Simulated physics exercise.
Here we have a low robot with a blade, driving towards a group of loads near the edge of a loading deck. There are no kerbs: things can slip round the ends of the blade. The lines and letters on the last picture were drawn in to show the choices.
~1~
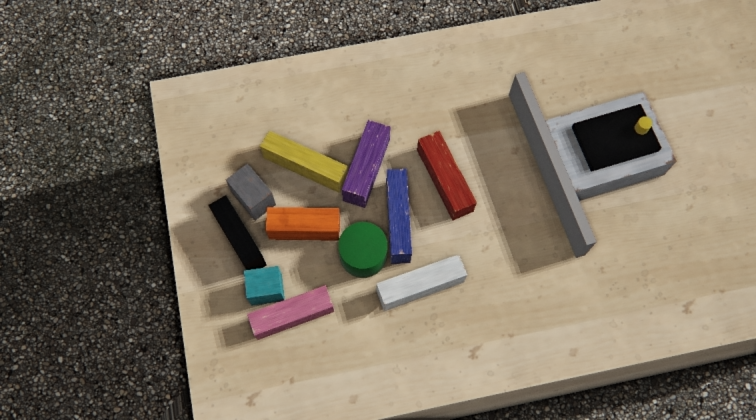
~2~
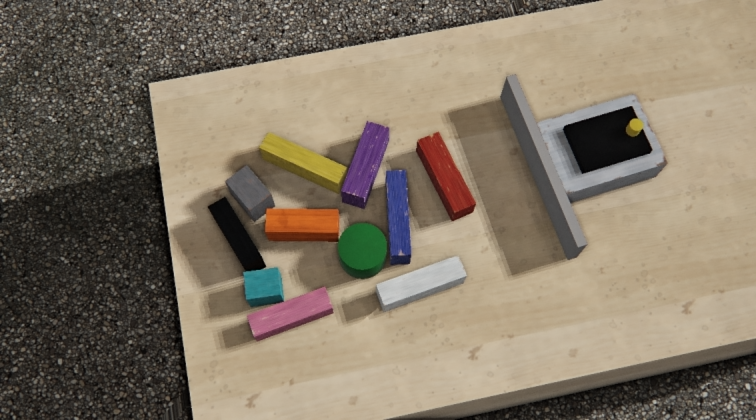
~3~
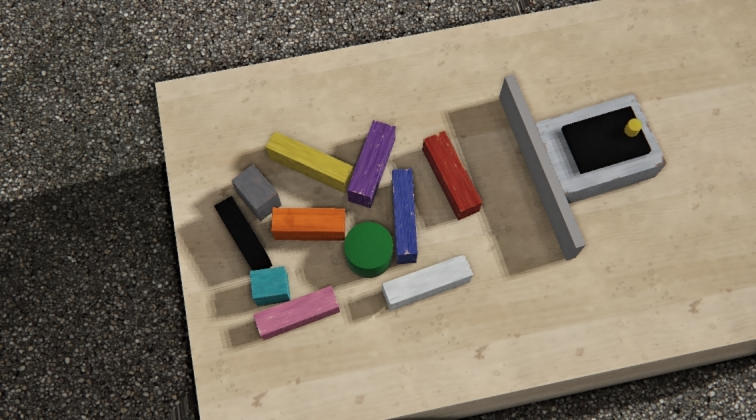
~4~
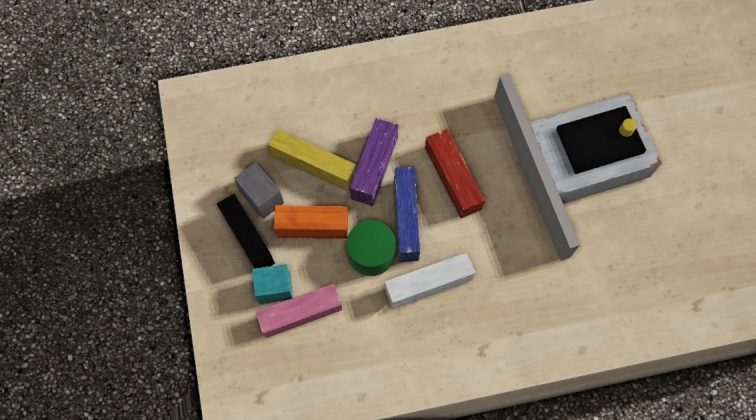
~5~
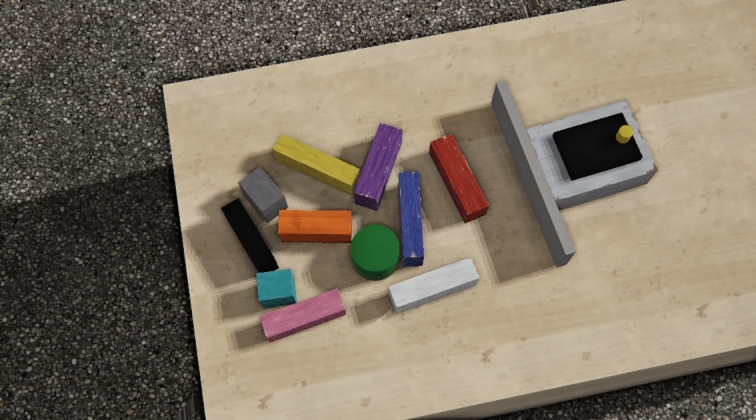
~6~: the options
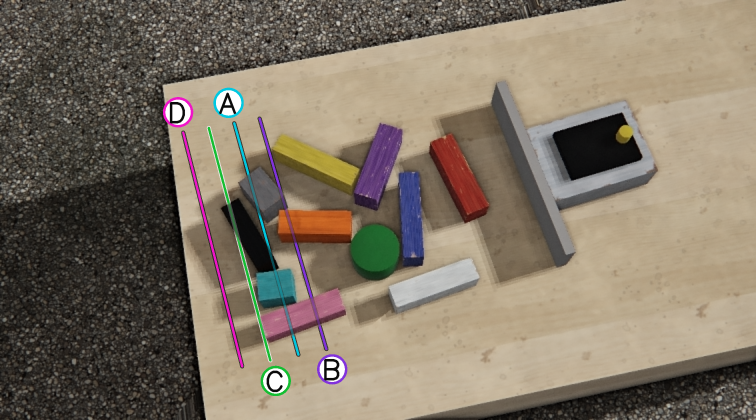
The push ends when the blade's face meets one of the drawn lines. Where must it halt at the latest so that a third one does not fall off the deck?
B is the last line within the limit.
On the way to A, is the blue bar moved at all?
Yes.
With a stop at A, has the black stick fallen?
By then, yes.
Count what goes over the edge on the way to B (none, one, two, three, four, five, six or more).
Two.
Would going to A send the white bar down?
No.
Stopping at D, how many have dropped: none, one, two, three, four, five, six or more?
In all, six or more.
On the marked copy, A at (265, 233); B at (291, 228); C at (238, 239); D at (211, 244).
With B. Early on, robot (506, 164); white bar (428, 287); red bar (424, 185).
Further on, robot (420, 181); black stick (233, 244); pink bar (257, 324).
At the end, robot (352, 194); black stick over the edge; pink bar over the edge; two fallen.
As for the rest, A drops four; C drops six; D drops nine.
